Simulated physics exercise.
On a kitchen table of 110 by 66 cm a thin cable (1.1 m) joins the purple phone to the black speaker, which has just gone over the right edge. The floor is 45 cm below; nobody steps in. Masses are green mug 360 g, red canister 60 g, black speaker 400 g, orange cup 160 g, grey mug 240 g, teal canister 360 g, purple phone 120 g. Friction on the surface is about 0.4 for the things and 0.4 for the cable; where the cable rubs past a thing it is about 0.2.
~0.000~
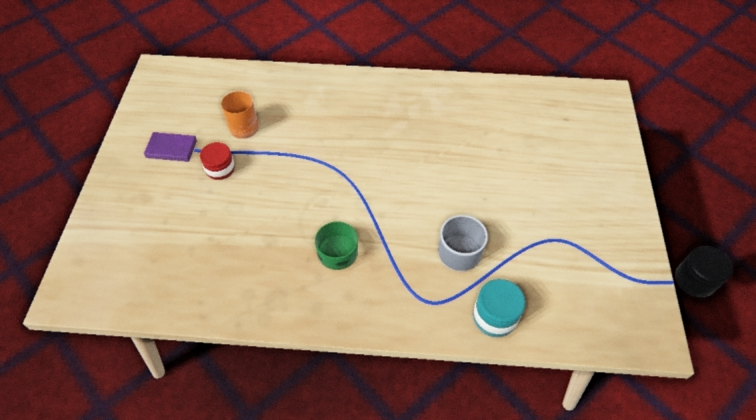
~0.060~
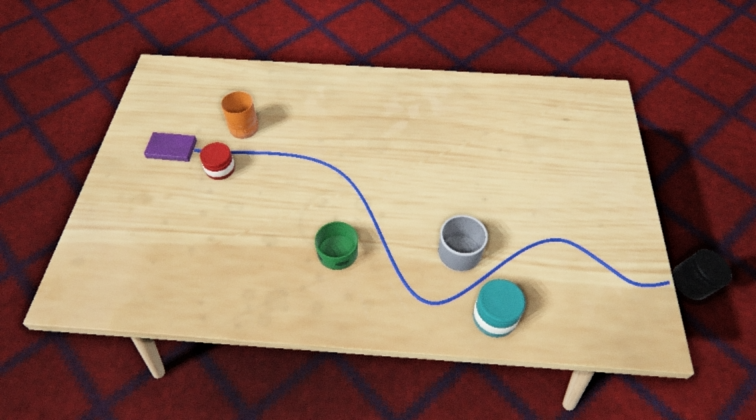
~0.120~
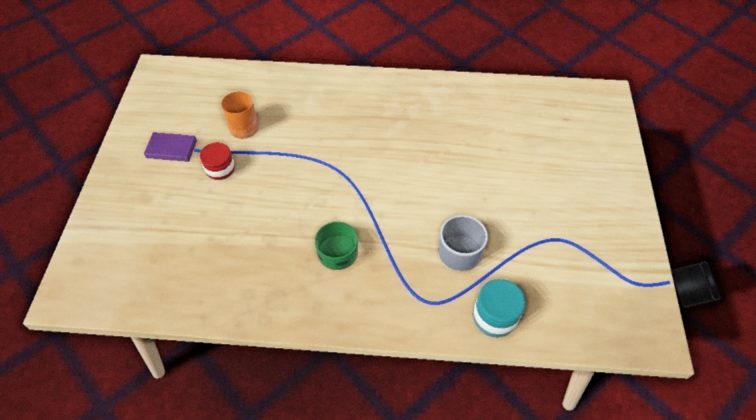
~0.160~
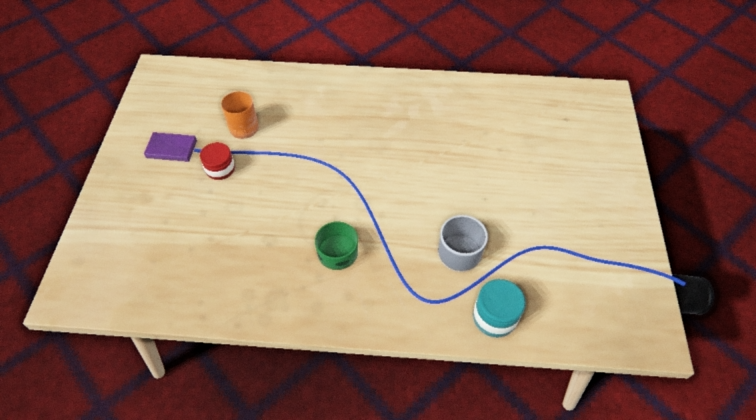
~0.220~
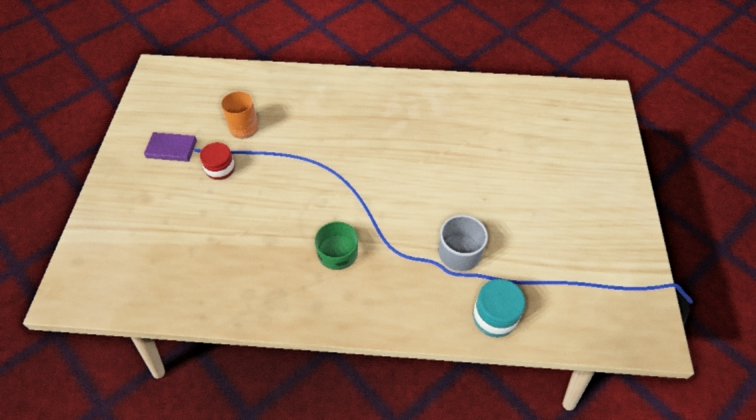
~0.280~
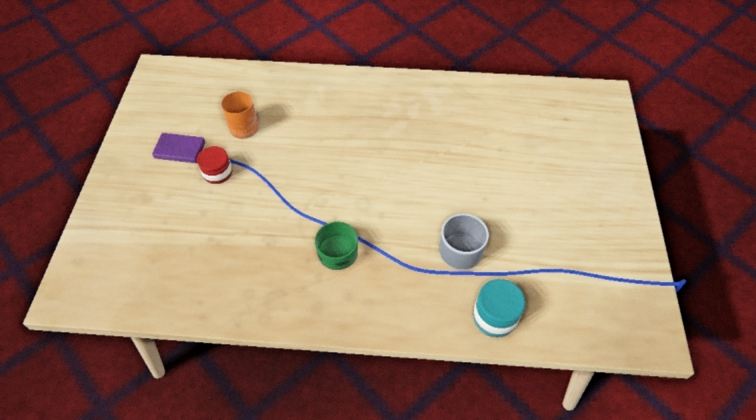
Black object dropping past a table's right edge, pulling a blue cable straighter, then a purple slab and red canister shifting slightly.
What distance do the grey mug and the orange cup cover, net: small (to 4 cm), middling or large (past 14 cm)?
In order: The grey mug stays in the low band; the orange cup hardly moves.
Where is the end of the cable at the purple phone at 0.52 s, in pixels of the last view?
At about (320, 197).
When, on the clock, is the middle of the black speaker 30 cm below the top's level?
About: 0.38 s.
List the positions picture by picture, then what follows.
In the first frame, grey mug (464, 234); orange cup (237, 102); cable runs through (609, 267) (500, 266) (400, 275) (350, 182) (250, 153).
In the second frame, black speaker (710, 266); cable runs through (608, 267) (400, 275) (250, 153).
In the third frame, black speaker (695, 285); cable runs through (608, 267) (400, 275) (250, 153).
In the fourth frame, black speaker (687, 294); cable runs through (620, 264) (400, 275) (250, 153).
In the fifth frame, black speaker (667, 313); cable runs through (676, 286) (423, 260) (250, 153).
In the sixth frame, grey mug (465, 233); orange cup (237, 102); cable runs through (581, 273) (252, 170).
By 0.5 s, the cable's tail end at (320, 197); grey mug 2 cm off its start, purple phone 29 cm off its start, red canister 16 cm off its start.
By 0.7 s, the cable's tail end at (377, 210); grey mug 2 cm off its start, purple phone 40 cm off its start, red canister 17 cm off its start.
By 1.0 s, the cable's tail end at (378, 210); grey mug 2 cm off its start at (470, 226), purple phone 40 cm off its start at (360, 191), red canister 17 cm off its start at (224, 225).
By 1.2 s, the cable's tail end at (378, 210); grey mug 2 cm off its start, purple phone 40 cm off its start, red canister 17 cm off its start.
By 2.4 s, the cable's tail end at (378, 210); grey mug 2 cm off its start at (470, 226), orange cup 0 cm off its start at (237, 102), purple phone 40 cm off its start at (360, 191), red canister 17 cm off its start at (224, 225).
